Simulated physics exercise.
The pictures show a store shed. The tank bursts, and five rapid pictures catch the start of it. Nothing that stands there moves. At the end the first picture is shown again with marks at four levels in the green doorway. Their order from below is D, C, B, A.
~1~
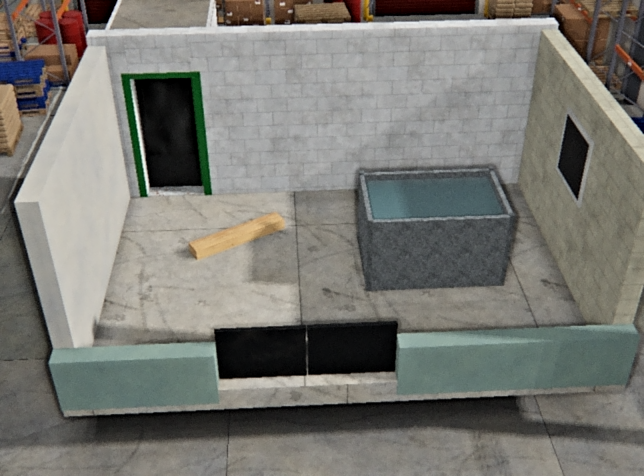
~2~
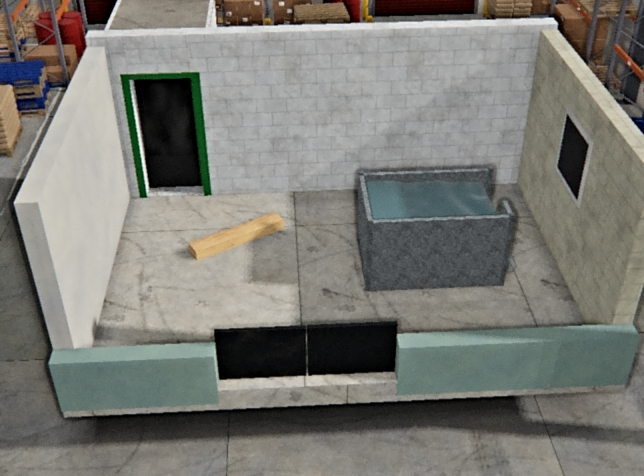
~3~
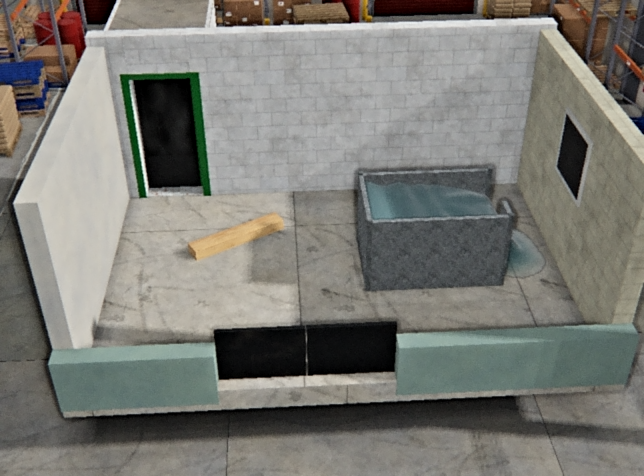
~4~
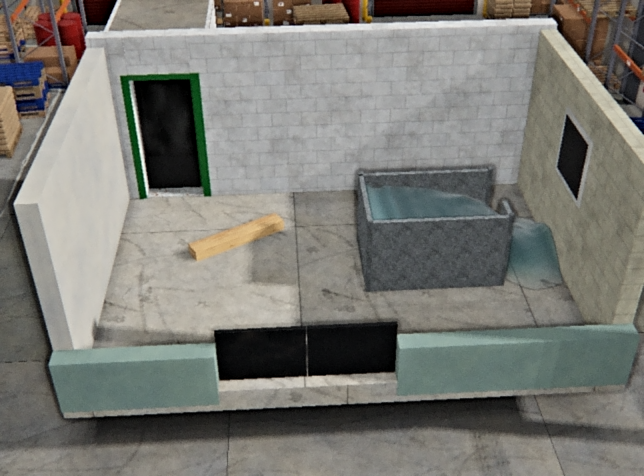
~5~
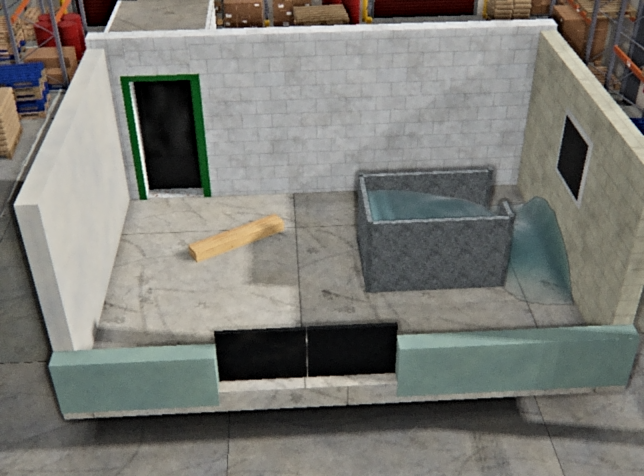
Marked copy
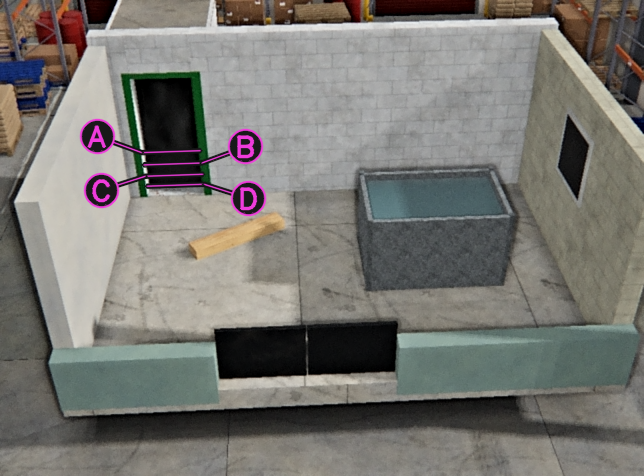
In a store shed, water pours from the tank's right side and splashes against the wall.
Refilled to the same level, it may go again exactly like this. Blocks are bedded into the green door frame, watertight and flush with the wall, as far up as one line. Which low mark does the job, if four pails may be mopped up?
Take D.
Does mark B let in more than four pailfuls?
No, that is safe.
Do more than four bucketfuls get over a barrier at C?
No.
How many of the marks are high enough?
All of the four.
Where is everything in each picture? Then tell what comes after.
In the first frame, water in the tank at rest, its middle at (433, 199); foot of the green doorway at (176, 195); shut gate at (306, 334).
In the second frame, 1 % of the ground under water, visible out to (507, 260).
In the third frame, 3 % of the ground under water, visible out to (537, 265).
In the fourth frame, 6 % of the ground under water, visible out to (560, 278).
In the fifth frame, 8 % of the ground under water, visible out to (525, 204).
In magenta, A at (171, 151); B at (172, 163); C at (174, 175); D at (175, 185); from the bottom up D, C, B, A.
With A, nothing gets over.
With B, nothing gets over.
With C, nothing gets over.
With D, nothing gets over.
